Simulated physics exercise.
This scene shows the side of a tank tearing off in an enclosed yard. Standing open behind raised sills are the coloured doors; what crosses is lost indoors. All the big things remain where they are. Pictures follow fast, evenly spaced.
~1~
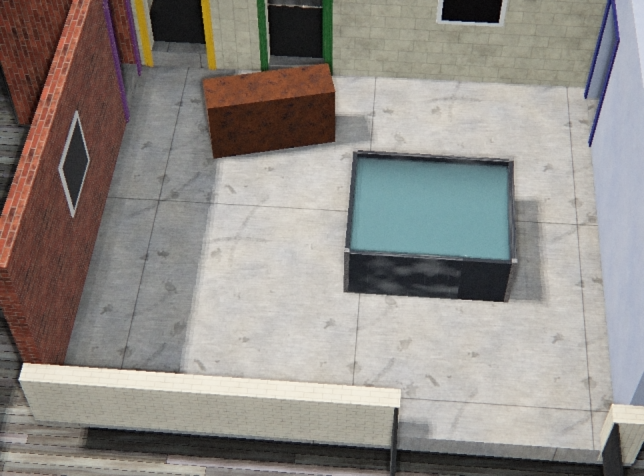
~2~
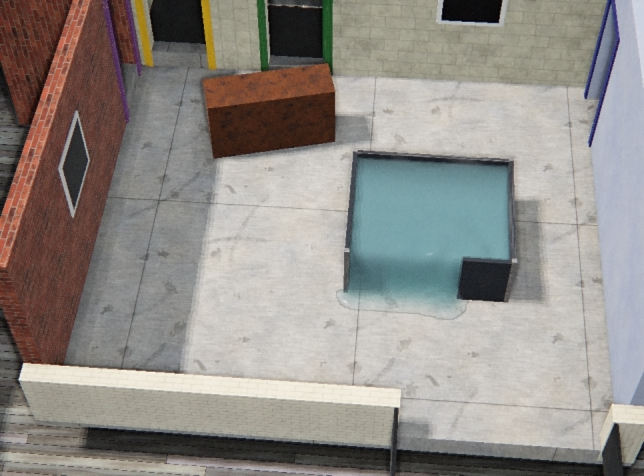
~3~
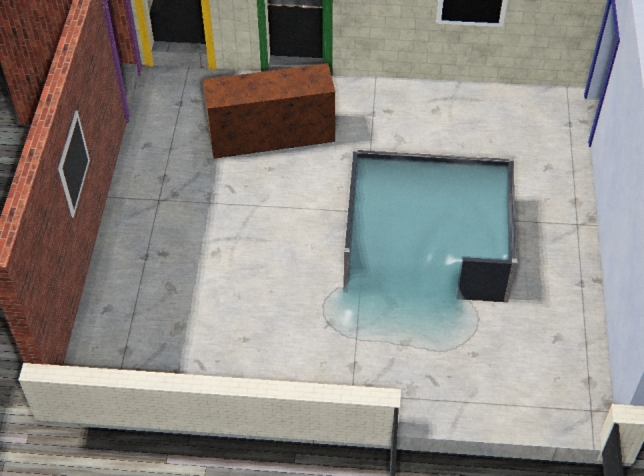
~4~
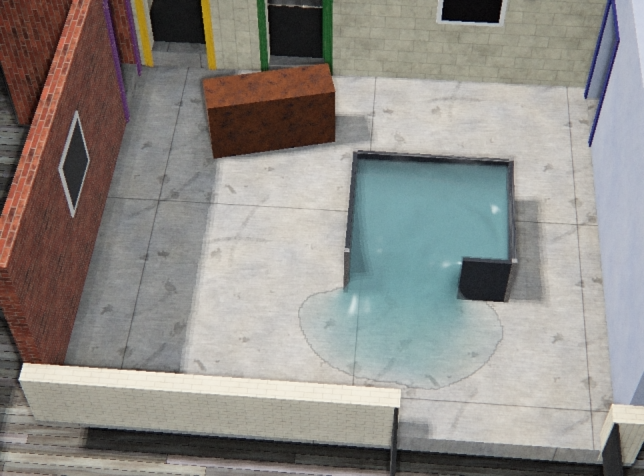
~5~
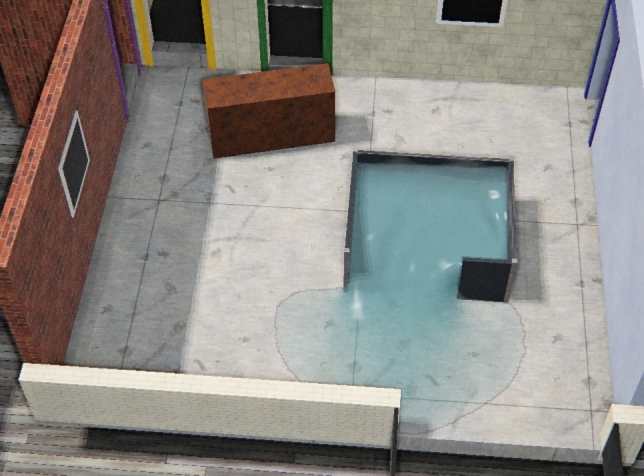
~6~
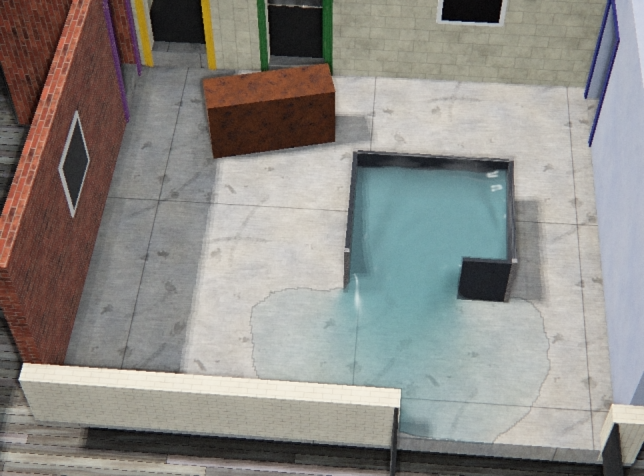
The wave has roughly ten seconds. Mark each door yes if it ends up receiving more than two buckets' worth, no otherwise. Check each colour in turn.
Green door - no, yellow door - no, purple door - no, blue door - no.
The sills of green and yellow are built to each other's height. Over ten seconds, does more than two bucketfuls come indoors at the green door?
The green door remains within bounds, as I see it.
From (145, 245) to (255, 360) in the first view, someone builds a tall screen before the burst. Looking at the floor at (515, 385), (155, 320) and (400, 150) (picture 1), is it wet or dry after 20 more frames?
Point by point: First submerged, second submerged, third not reached.
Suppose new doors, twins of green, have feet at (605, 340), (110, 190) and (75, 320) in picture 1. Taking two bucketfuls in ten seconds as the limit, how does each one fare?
Each in turn, the new doors: Remains within bounds, remains within bounds, breaks the limit.
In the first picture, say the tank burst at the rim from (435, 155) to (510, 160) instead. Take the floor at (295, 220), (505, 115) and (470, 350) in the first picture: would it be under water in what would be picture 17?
In the order you gave them, I get still bare, drenched, still bare.
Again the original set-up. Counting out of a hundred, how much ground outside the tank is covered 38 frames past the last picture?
Around 60 percent.
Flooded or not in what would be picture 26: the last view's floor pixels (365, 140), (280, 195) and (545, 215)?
In that order the points end up high and dry, high and dry and high and dry.
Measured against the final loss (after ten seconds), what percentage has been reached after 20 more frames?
I'd estimate close to 65 per cent.
A moment on, water covers 20 % of the floor; the green door not reached, the yellow door not reached, the purple door not reached, the blue door not reached.
Next, water covers 25 % of the floor; the green door not reached, the yellow door not reached, the purple door not reached, the blue door not reached.
Then, water covers 40 % of the floor; the green door not reached, the yellow door not reached, the purple door not reached, the blue door not reached.
Later, water covers 60 % of the floor; the green door wet at the sill, nothing in, the yellow door wet at the sill, nothing in, the purple door wet at the sill, nothing in, the blue door not reached.
In the end, water covers 90 % of the floor; the green door wet at the sill, nothing in, the yellow door wet at the sill, nothing in, the purple door wet at the sill, nothing in, the blue door wet at the sill, nothing in.
